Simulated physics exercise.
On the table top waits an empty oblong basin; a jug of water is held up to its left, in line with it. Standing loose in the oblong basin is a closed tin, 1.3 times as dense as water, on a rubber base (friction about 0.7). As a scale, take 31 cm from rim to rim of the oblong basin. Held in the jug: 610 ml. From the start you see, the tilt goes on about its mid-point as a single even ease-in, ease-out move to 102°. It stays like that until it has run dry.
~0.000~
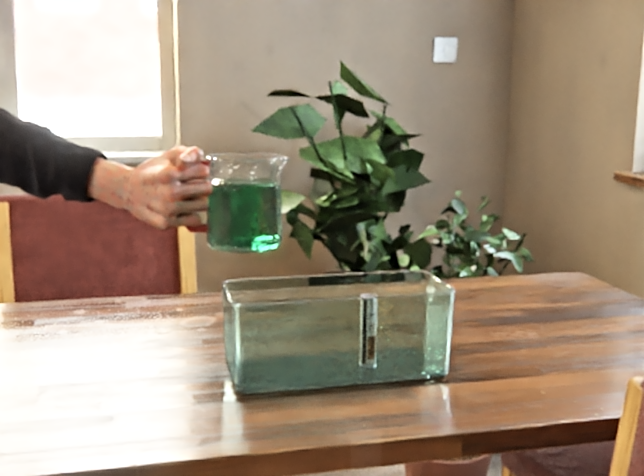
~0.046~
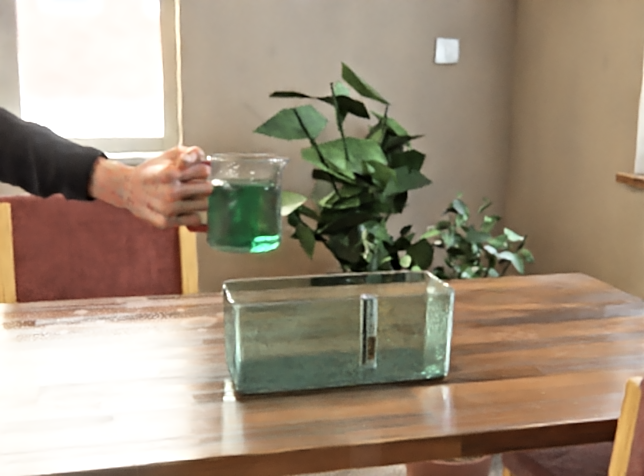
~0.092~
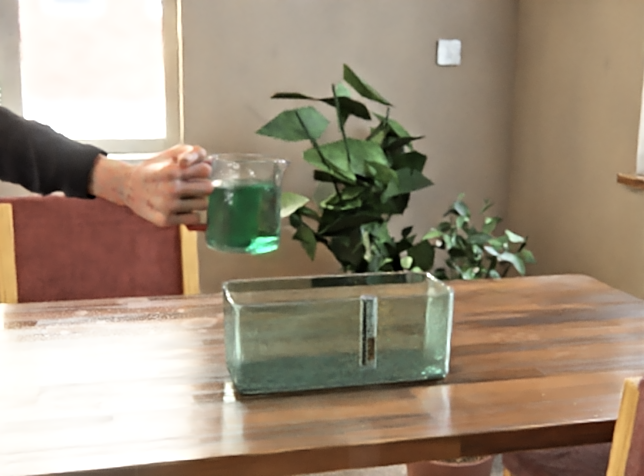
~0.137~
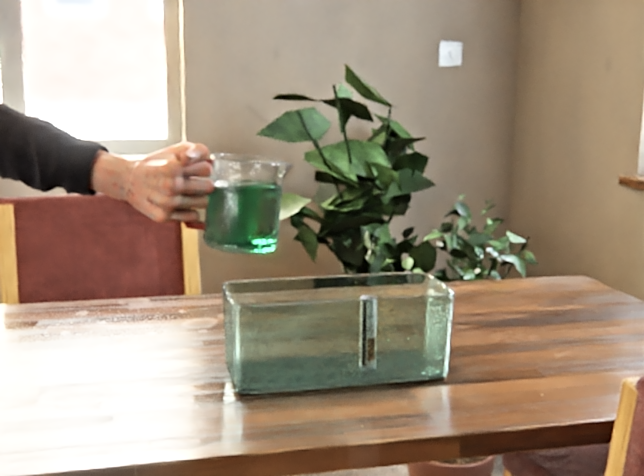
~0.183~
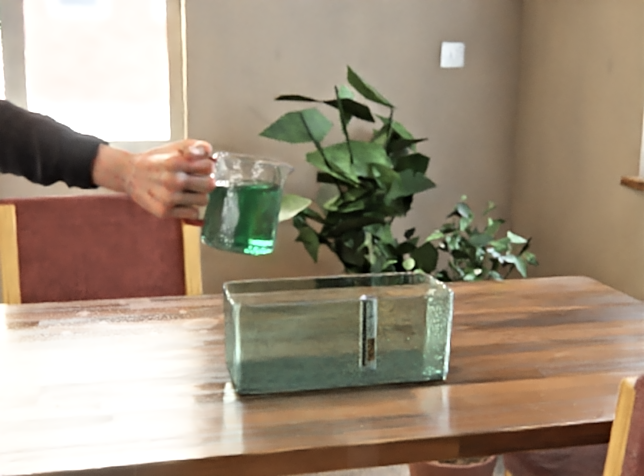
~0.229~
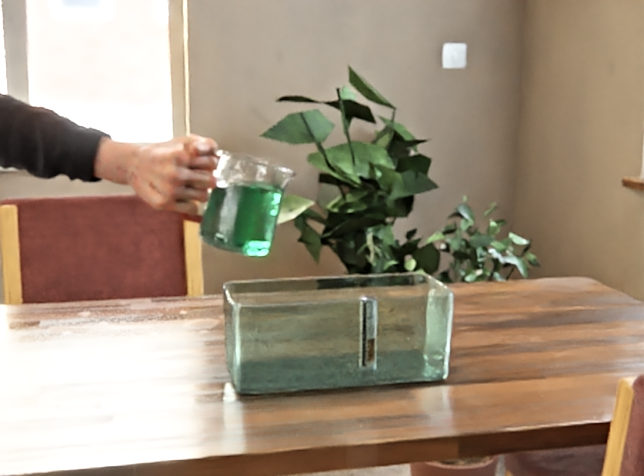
A hand holding a glass jug of green liquid above a clear rectangular basin on a wooden table, slowly tilting it rightward.
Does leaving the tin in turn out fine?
Yes, it survives.
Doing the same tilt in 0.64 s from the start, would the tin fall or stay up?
The tin stays balanced.
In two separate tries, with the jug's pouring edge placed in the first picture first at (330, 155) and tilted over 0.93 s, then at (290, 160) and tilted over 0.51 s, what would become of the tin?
Try 1: Tipped over; try 2: Still standing.
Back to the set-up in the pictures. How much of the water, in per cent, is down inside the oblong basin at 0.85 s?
Some 44 percent of the total.
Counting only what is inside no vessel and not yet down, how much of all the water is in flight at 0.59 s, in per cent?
12 %.
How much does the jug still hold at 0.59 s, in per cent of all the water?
About 88 per cent.
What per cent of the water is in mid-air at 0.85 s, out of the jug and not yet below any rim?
Near 22 percent.
Then, 0.59 s in, the tilt is 72° and 88 per cent is still to pour; the tin stands where it began.
Then, 0.85 s in, the tilt is 100° and 36 per cent is still to pour; the tin stands where it began.
Then, 1.13 s in, the tilt is 102° and 7 per cent is still to pour; the tin stands where it began.
Then, 1.43 s in, the tilt is 102° and 1 per cent is still to pour; the tin stands where it began.
Finally, the tin stands where it began.
